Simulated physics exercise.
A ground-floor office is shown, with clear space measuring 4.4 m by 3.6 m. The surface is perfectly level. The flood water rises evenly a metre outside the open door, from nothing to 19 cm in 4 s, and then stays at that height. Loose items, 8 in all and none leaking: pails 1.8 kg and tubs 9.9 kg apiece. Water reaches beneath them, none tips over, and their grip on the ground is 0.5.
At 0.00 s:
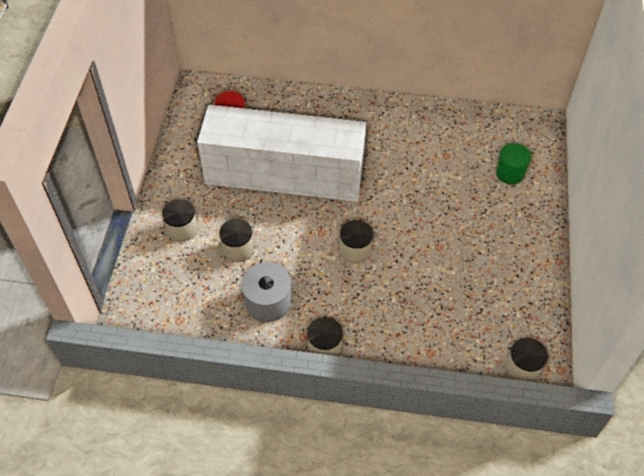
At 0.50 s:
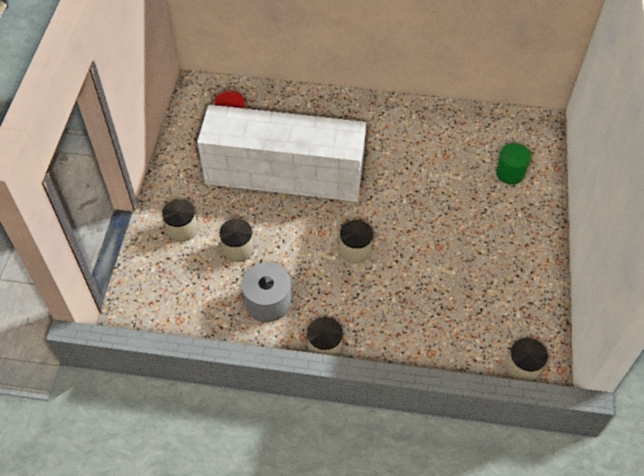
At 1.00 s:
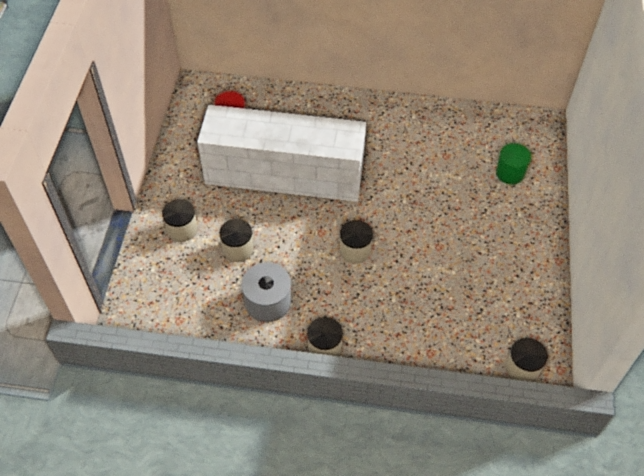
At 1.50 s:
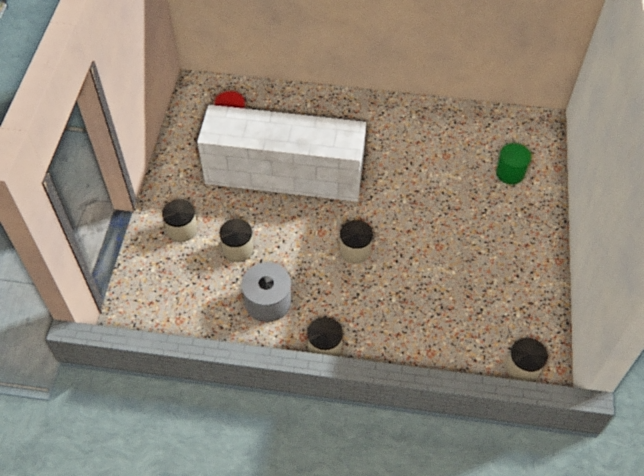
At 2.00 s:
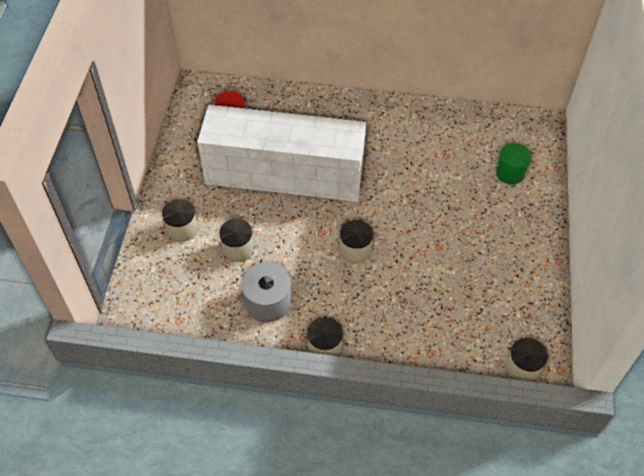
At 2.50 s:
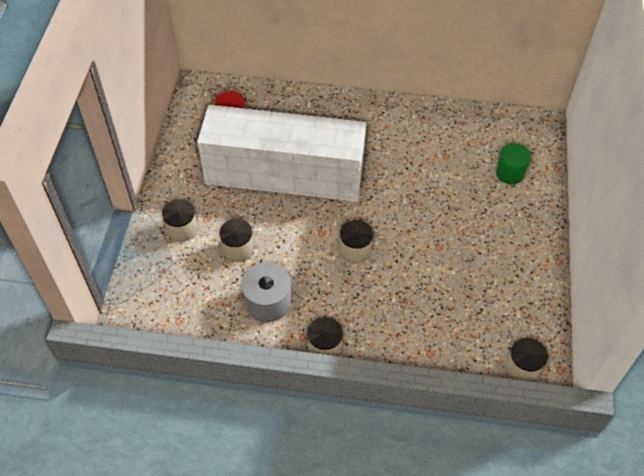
The video shows water spreading over the ground outside an open doorway and gradually covering the paving beside it, while a red pail, a green pail and several tubs around a white block inside the room stay still.
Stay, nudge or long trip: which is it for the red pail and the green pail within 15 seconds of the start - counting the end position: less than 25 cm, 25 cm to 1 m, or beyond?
Looking at where they end up, the red pail ends well away while the green pail ends well away.
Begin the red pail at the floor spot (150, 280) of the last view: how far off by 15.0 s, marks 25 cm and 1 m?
Looks like it is swept a long way.
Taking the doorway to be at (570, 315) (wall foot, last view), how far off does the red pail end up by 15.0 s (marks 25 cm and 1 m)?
By then the red pail has been carried a long way.
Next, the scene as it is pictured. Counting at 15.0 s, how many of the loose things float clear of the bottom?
At that instant the tally stands at 8.
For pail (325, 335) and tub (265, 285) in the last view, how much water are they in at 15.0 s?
Some 12 cm at the first, some 11 cm at the second.
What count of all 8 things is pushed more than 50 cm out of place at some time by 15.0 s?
8 in all.
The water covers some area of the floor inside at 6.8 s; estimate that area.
I'd estimate close to 11.0 m2.
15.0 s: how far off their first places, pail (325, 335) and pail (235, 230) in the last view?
Respectively 250 and 300 centimetres.
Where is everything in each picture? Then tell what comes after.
The first frame shows the red pail at (230, 102), on the bottom; the green pail at (516, 155) rests on the ground; water covers 0.0 m2; 0 of 8 have shifted.
The second frame shows the red pail at (230, 102) rests on the ground; the green pail at (516, 155), on the bottom; water covers 0.0 m2; 0 of 8 have shifted.
The third frame shows the red pail at (230, 102) rests on the ground; the green pail at (516, 155) rests on the ground; 0.0 m2 under water; 0 of 8 have shifted.
The fourth frame shows the red pail at (230, 102) rests on the ground; the green pail at (516, 155) rests on the ground; 0.0 m2 under water; 0 of 8 have shifted.
The fifth frame shows the red pail at (230, 102) rests on the ground; the green pail at (516, 155) rests on the ground; water covers 0.0 m2; 0 of 8 have shifted.
The sixth frame shows the red pail at (230, 102) rests on the ground; the green pail at (516, 155) rests on the ground; 0.4 m2 under water; 0 of 8 have shifted.
After 3.5 s the red pail is near (230, 102), 0.0 m from its start, aground; the green pail is near (516, 155), 0.0 m from its start, aground; 0 afloat.
After 6.8 s the red pail is near (230, 102), 0.0 m from its start, aground; the green pail is near (534, 146), 0.2 m from its start, aground; 5 afloat.
After 11.0 s the red pail is near (230, 102), 0.0 m from its start, aground; the green pail is near (395, 88), 1.5 m from its start, afloat; 7 afloat.
After 15.0 s the red pail is near (333, 204), 1.8 m from its start, afloat; the green pail is near (213, 209), 3.1 m from its start, afloat; 8 afloat.
